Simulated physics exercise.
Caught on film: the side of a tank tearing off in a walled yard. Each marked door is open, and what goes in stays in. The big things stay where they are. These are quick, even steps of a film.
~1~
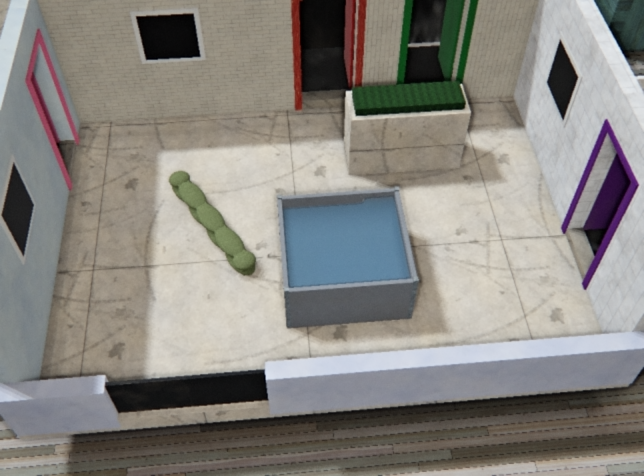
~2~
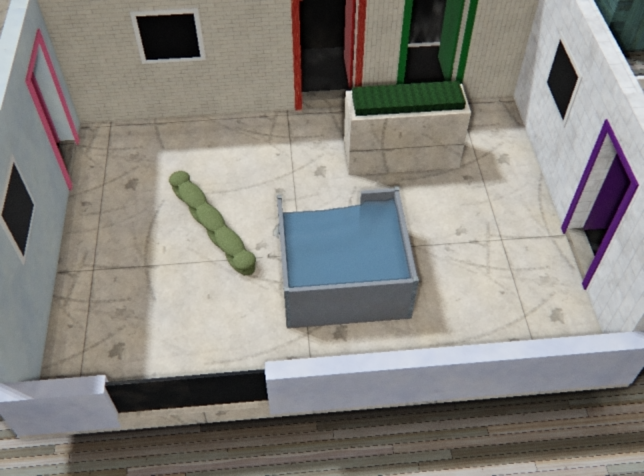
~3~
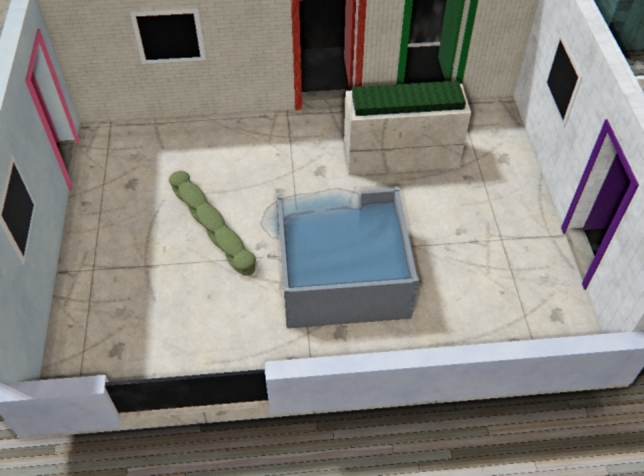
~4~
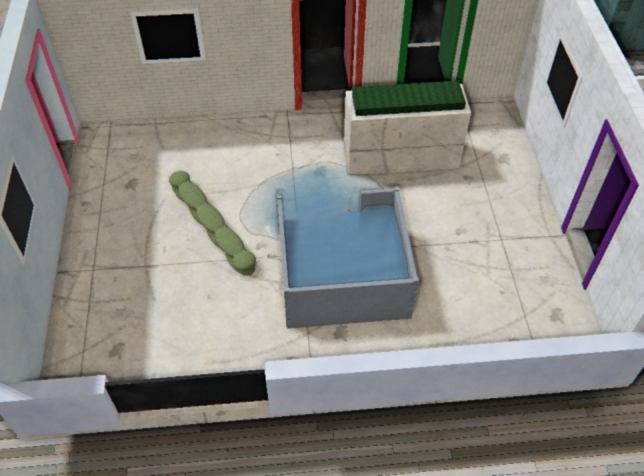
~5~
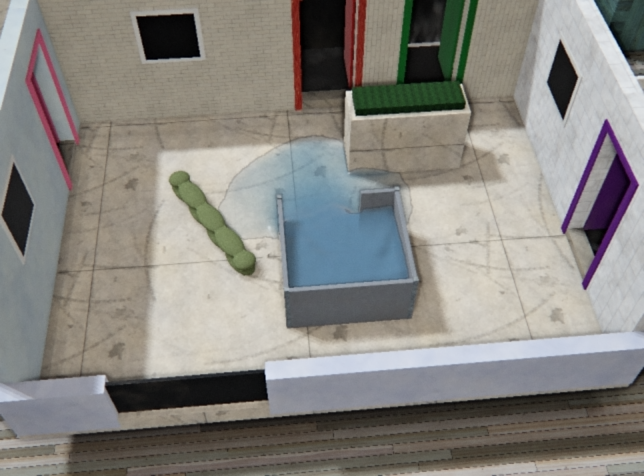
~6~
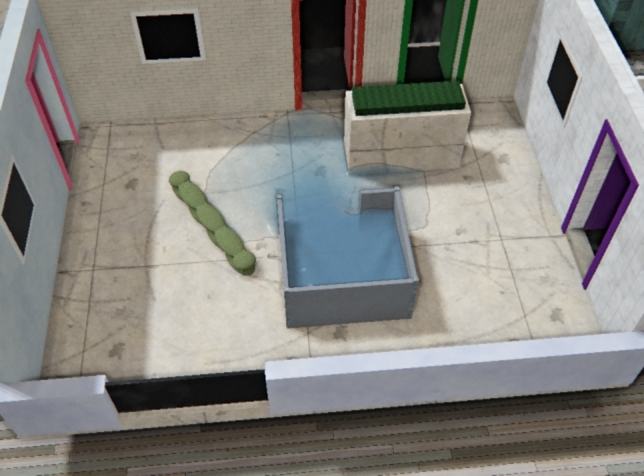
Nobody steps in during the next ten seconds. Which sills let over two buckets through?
The purple door admits no more than that; the red door lets in a lot; the pink door lets in a lot; the green door admits no more than that.
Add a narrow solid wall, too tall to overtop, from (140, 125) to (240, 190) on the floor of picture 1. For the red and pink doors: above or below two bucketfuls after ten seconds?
Then: Red door goes over; pink door keeps below it.
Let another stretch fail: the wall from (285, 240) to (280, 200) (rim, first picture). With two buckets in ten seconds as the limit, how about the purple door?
My reading: The purple door holds.
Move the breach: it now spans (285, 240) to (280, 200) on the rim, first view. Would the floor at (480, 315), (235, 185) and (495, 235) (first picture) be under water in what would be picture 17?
One after the other: Clear, awash, no water.
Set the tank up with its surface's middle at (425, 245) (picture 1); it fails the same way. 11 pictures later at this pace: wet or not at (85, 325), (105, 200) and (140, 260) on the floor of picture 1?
One after the other: Not flooded, free of water, clear.
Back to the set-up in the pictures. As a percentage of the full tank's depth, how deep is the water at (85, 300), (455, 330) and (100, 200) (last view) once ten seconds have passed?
In turn 4, 10 and 6 in a hundred.
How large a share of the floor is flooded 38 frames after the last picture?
Close to 80 %.
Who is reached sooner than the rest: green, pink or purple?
It is the green-painted one.
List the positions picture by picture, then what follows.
In the first picture, still water in the water tank at (344, 241).
In the second picture, water pours out on the water tank's far side and has run to (277, 234).
In the third picture, the front is at a hidden place, out from the gap on the water tank's far side.
In the fourth picture, water pours out on the water tank's far side and has run to (332, 166).
In the fifth picture, water pours out on the water tank's far side and has run to (313, 138).
In the sixth picture, the front is at (293, 115), out from the gap on the water tank's far side.
A moment on, water covers 25 % of the floor; the purple door not reached, the red door over two buckets in, the pink door not reached, the green door not reached.
Next, water covers 40 % of the floor; the purple door not reached, the red door far over two buckets in, the pink door not reached, the green door wet at the sill, nothing in.
Then, water covers 55 % of the floor; the purple door wet at the sill, nothing in, the red door far over two buckets in, the pink door over two buckets in, the green door wet at the sill, nothing in.
Later, water covers 80 % of the floor; the purple door wet at the sill, nothing in, the red door far over two buckets in, the pink door over two buckets in, the green door wet at the sill, nothing in.
In the end, water covers 95 % of the floor; the purple door wet at the sill, nothing in, the red door far over two buckets in, the pink door over two buckets in, the green door wet at the sill, nothing in.
